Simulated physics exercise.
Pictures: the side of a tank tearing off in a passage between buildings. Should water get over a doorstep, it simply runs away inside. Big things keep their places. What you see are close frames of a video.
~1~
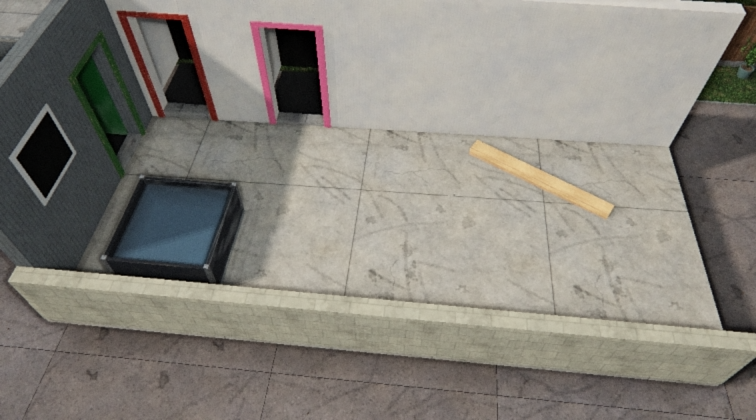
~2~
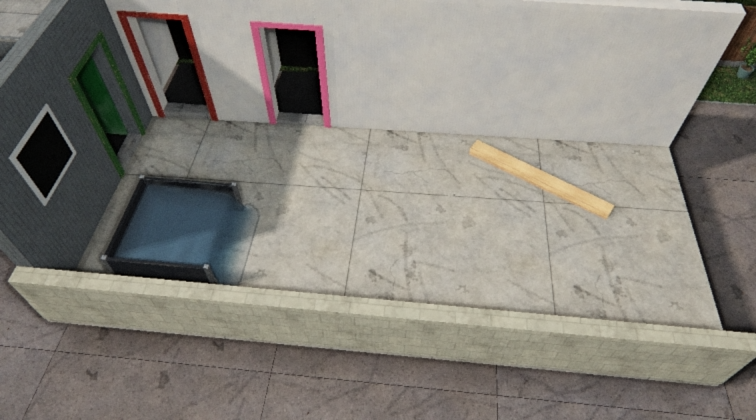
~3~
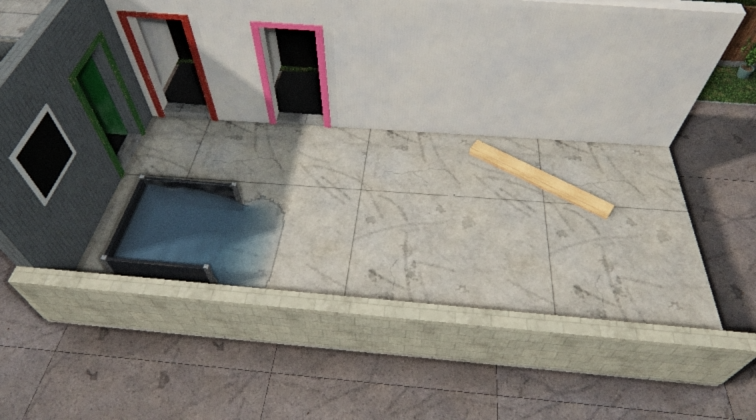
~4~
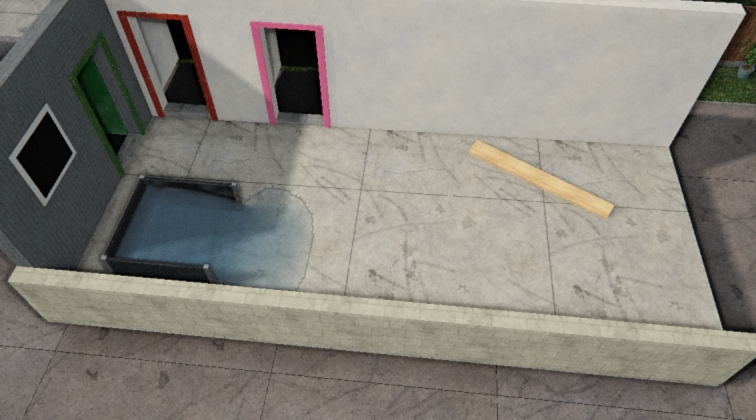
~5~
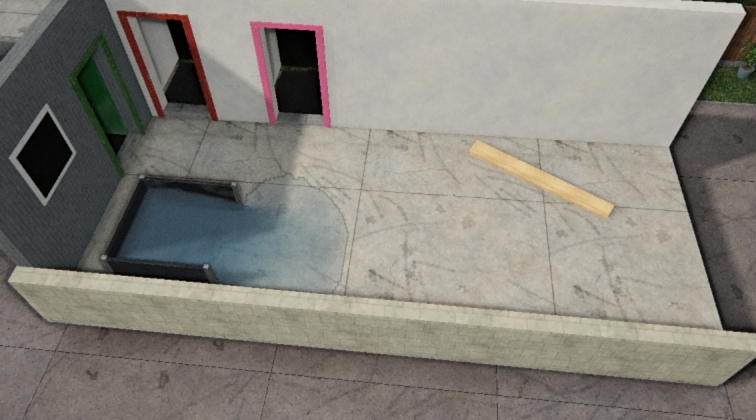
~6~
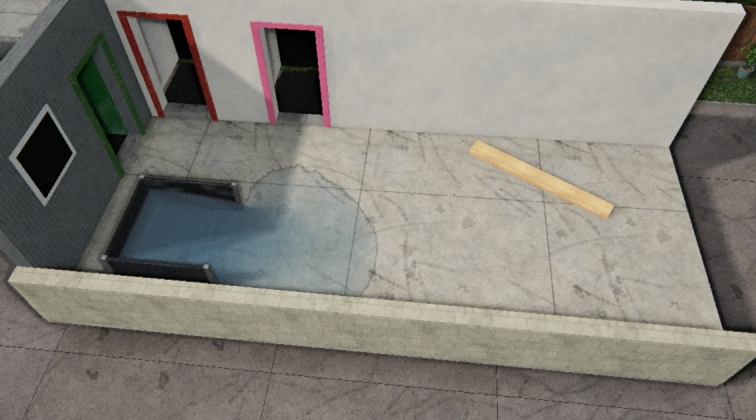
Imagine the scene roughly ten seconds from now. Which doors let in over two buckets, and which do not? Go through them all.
As I see it, the red door does not pass two buckets, the green door does not pass two buckets, the pink door does not pass two buckets.
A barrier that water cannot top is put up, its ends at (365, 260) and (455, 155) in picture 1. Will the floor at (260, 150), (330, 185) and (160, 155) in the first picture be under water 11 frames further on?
Taking the points in order - unwetted, wetted, unwetted.
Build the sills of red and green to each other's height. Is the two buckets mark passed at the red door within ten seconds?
Red falls short.
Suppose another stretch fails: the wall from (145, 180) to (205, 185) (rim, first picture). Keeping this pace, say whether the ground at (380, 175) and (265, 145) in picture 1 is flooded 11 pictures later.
Point one not reached; point two reached.
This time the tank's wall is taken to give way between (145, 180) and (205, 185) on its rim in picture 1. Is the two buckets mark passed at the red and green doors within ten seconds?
Per door - red: Exceeds, green: Exceeds.
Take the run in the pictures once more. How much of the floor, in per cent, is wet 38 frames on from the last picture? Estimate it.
I reckon 70 per cent or so.
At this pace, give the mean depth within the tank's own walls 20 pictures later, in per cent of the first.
Estimate: Around 16 %.
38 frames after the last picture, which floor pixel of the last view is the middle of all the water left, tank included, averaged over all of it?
The spot I would choose is (408, 228).
A moment on, water covers 30 % of the floor; the red door not reached, the green door not reached, the pink door not reached.
Next, water covers 50 % of the floor; the red door not reached, the green door not reached, the pink door not reached.
Then, water covers 65 % of the floor; the red door not reached, the green door not reached, the pink door wet at the sill, nothing in.
Later, water covers 70 % of the floor; the red door not reached, the green door not reached, the pink door wet at the sill, nothing in.
In the end, water covers 75 % of the floor; the red door wet at the sill, nothing in, the green door wet at the sill, nothing in, the pink door wet at the sill, nothing in.
